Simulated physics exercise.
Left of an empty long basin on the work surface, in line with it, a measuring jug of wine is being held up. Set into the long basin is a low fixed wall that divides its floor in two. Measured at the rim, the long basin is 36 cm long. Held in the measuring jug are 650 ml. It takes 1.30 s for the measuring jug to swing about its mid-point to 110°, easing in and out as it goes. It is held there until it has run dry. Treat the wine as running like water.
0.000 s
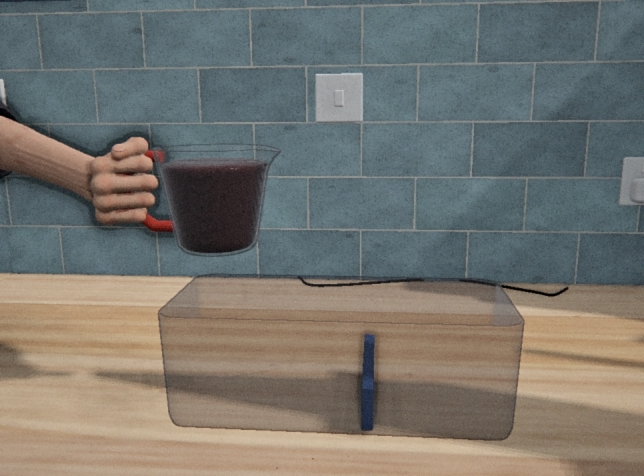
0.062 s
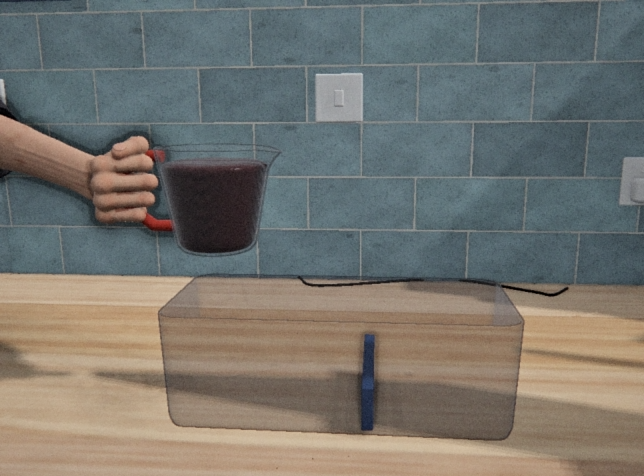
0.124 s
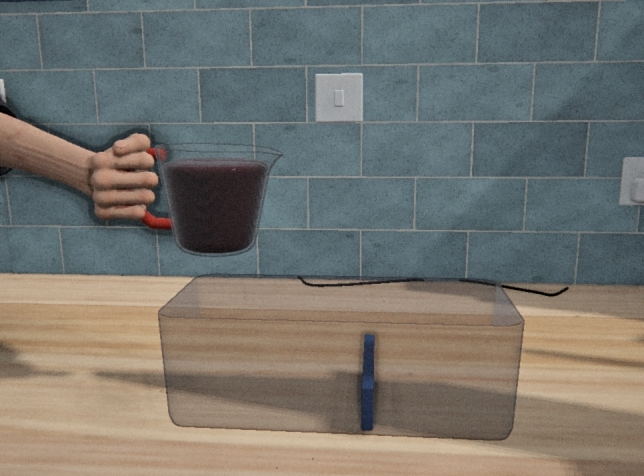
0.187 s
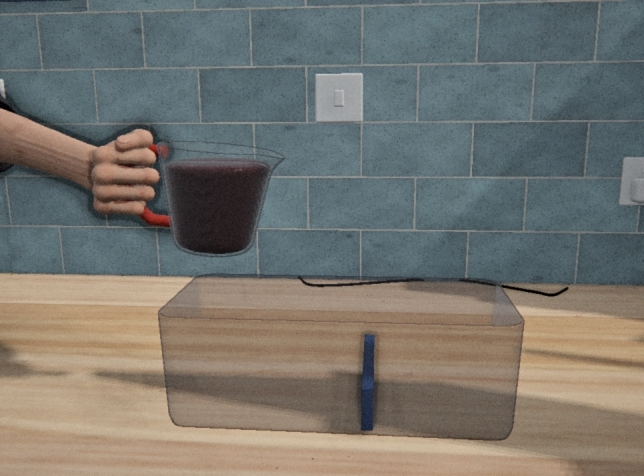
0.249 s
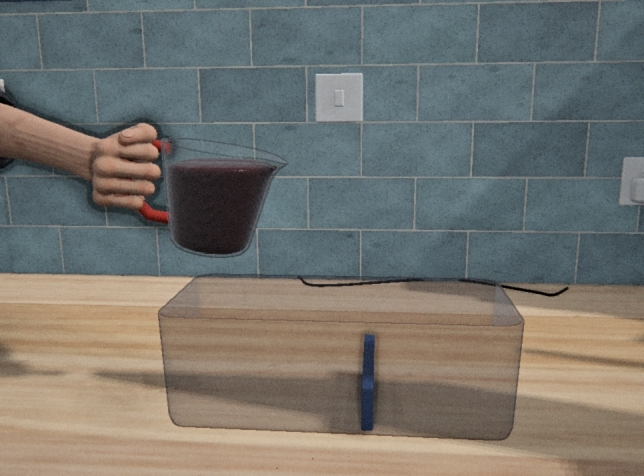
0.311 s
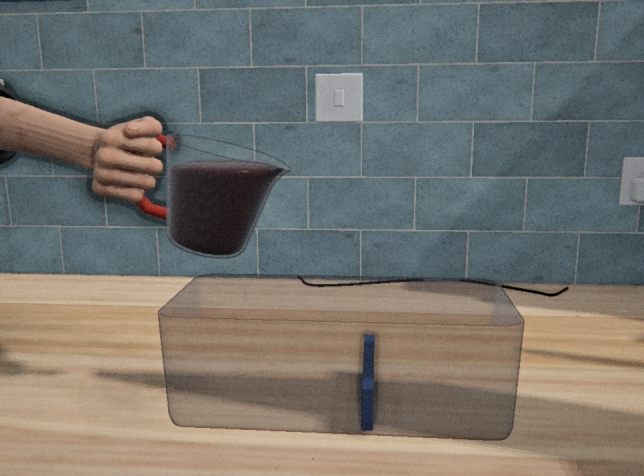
A wooden worktop in front of a blue-grey tiled wall with white switches is seen from the front, slightly above, by a still camera. A hand reaches in from the left, holding a clear jug of dark red liquid by its red handle, above the left part of a long, empty, see-through basin with a blue upright piece inside. The hand slowly tilts the jug slightly rightward, lowering its spout.
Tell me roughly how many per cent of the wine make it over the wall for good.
Roughly 8 per cent make it over.
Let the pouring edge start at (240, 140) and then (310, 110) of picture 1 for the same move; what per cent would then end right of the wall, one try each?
Result: 5 per cent, then 65 per cent.
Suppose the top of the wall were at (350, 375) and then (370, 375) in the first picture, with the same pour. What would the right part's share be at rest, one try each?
40 in a hundred, followed by 15 in a hundred.
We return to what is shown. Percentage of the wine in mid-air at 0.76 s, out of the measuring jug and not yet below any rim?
18 per cent.
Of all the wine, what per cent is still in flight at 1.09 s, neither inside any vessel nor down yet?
About 6 per cent.
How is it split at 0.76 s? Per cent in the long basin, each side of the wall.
Around 16 on the left side and 2 on the right side.
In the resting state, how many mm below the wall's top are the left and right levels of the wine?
Left about 26 mm, while the right is about 44 mm.
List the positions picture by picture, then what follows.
Tilt 0°; pouring edge (281, 150); surface from (166, 163) to (269, 163); the long basin's rim runs from (179, 295) to (509, 302); the wall's top is at (369, 360), in the first frame.
Tilt 1°; pouring edge (282, 150); surface from (165, 163) to (269, 164), in the second frame.
Tilt 2°; pouring edge (283, 153); surface from (168, 162) to (269, 164), in the third frame.
Tilt 6°; pouring edge (286, 157); surface from (170, 163) to (272, 165), in the fourth frame.
Tilt 10°; pouring edge (289, 162); surface from (172, 164) to (277, 166), in the fifth frame.
Tilt 15°; pouring edge (292, 169); surface from (174, 165) to (284, 168), in the sixth frame.
By 0.76 s the tilt is 69° and 63 per cent is still to pour, 16 is left of the wall and 2 right of it.
By 1.09 s the tilt is 103° and 9 per cent is still to pour, 80 is left of the wall and 5 right of it.
By 1.43 s the tilt is 110° and 0 per cent is still to pour, 91 is left of the wall and 8 right of it.
By 1.80 s the tilt is 110° and 0 per cent is still to pour, 91 is left of the wall and 8 right of it.
At rest 91 per cent lies left of the wall, 8 right of it and 1 outside.
